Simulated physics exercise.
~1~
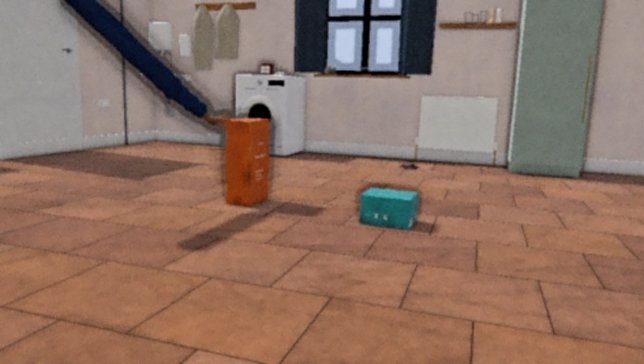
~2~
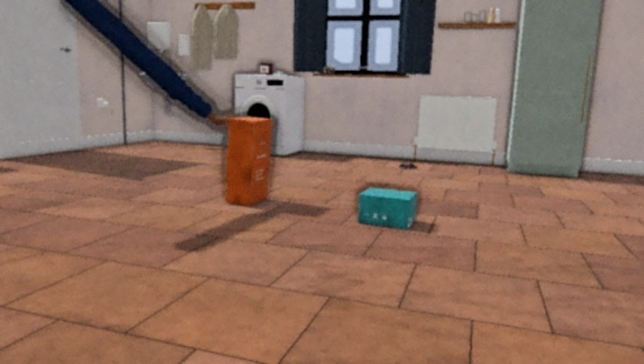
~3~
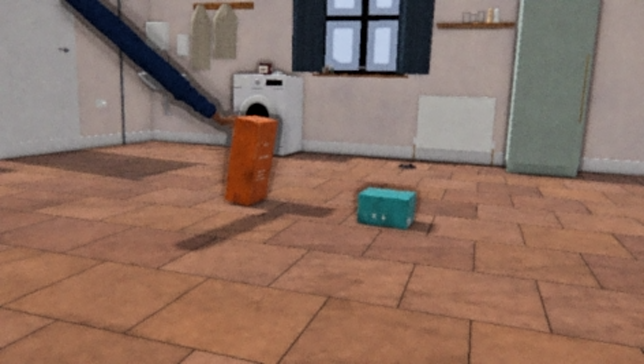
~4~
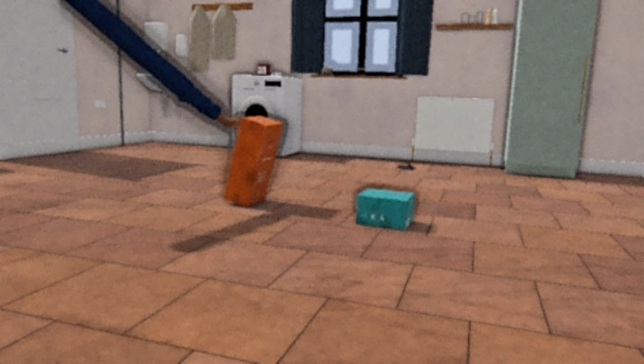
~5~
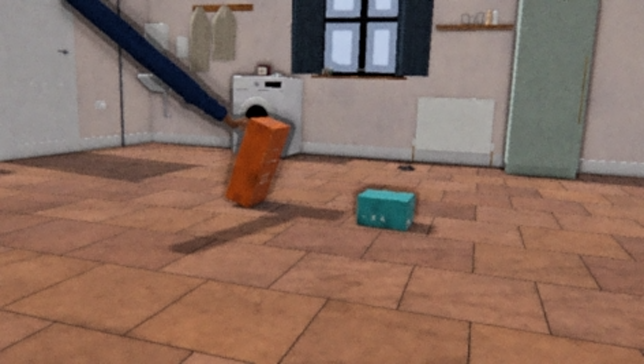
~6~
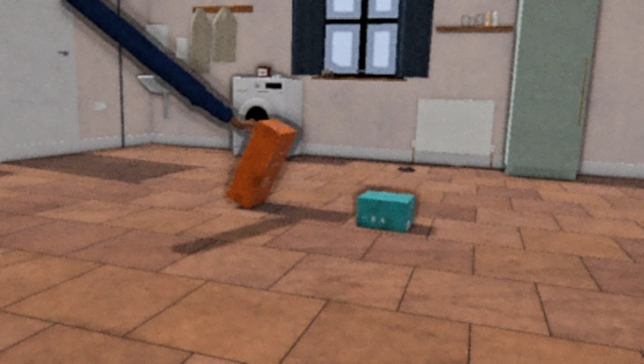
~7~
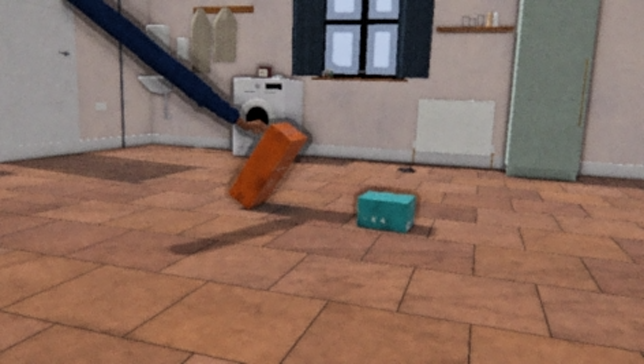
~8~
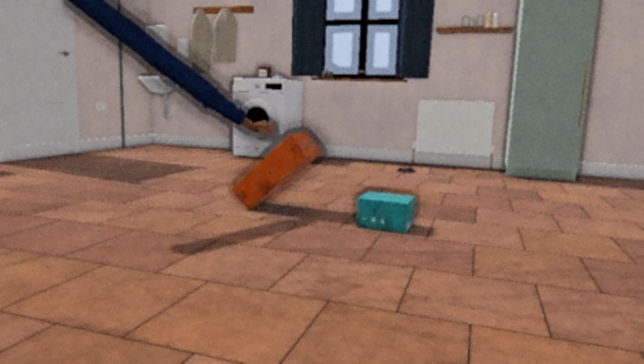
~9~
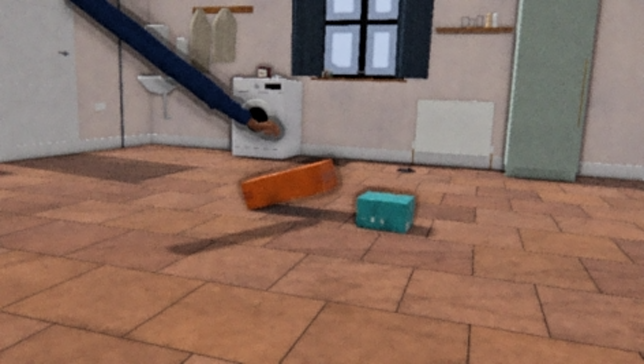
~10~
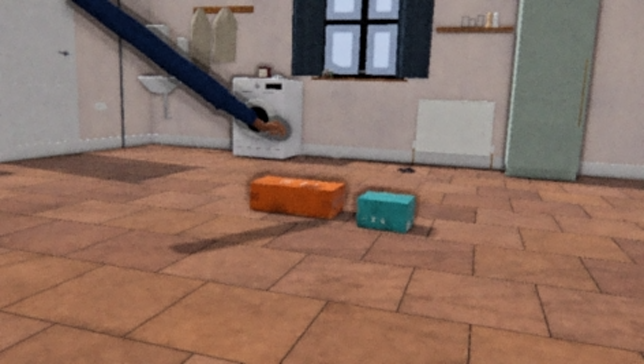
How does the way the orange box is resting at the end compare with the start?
At the start the orange box stands upright, and at the end it lies on its side on the tiled floor.
A tall orange box stands upright on a terracotta tiled floor, with a smaller turquoise parcel to its right, seen from a slightly swaying view across a room. Behind them are a white washing machine, a dark-framed window and a pale green cabinet against the wall. A long dark blue arm reaches in from the upper left and pushes the top of the orange box to the right. The box leans further and further, then topples over to the right. It comes to rest on its side just left of the parcel, which never moves.
